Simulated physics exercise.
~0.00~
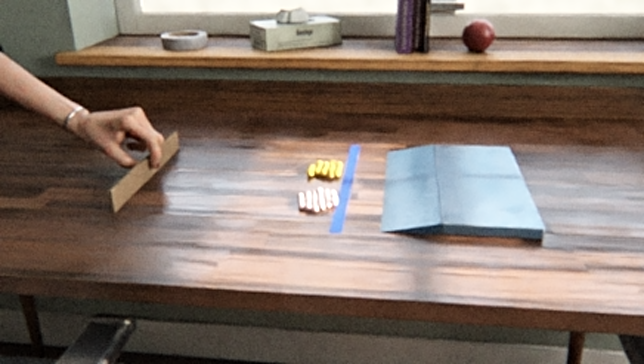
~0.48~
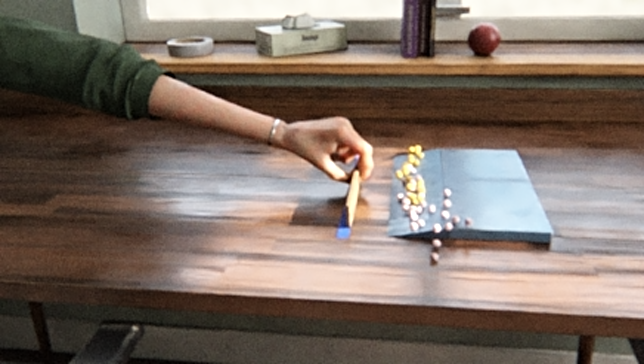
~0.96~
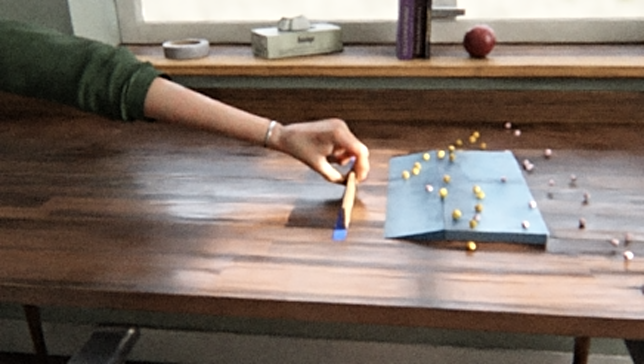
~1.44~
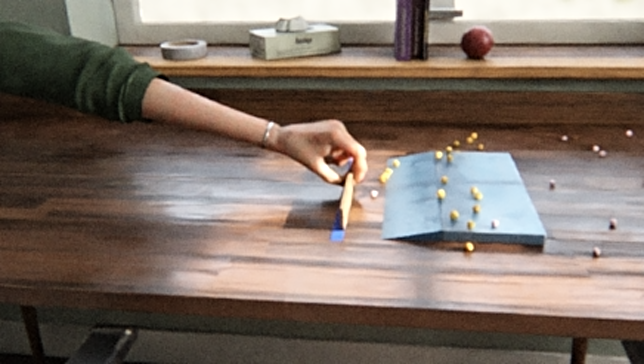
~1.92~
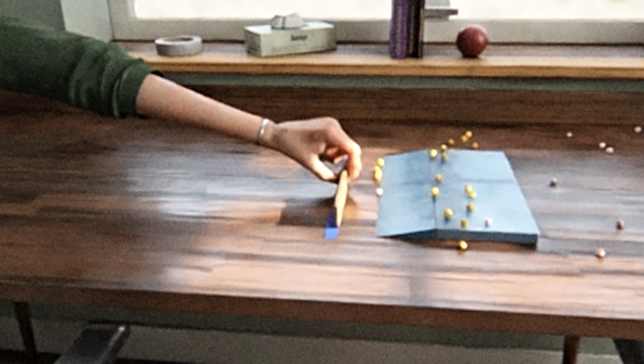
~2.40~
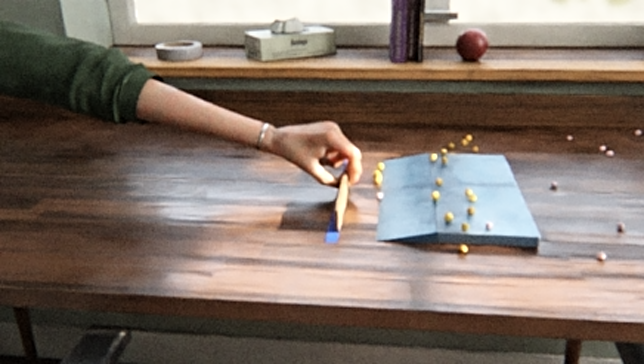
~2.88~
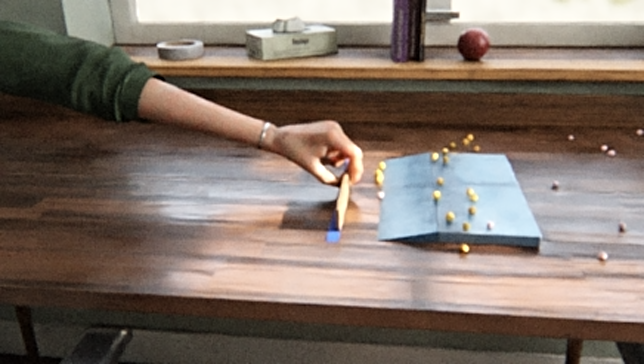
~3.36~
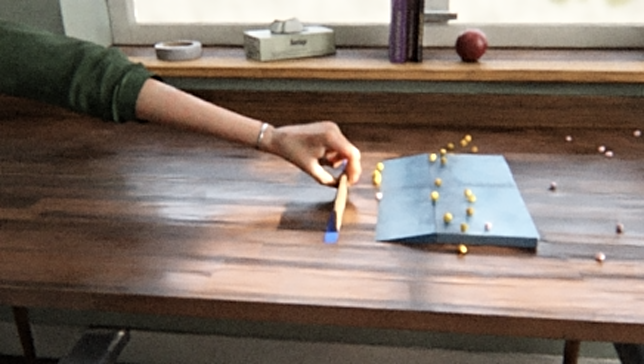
A hand swept a piece of card right across a table into yellow and pale heaps of small beads, stopping at the blue tape; the beads scattered over the bluish ramp, most pale ones ending beyond it and yellow ones on and around it.
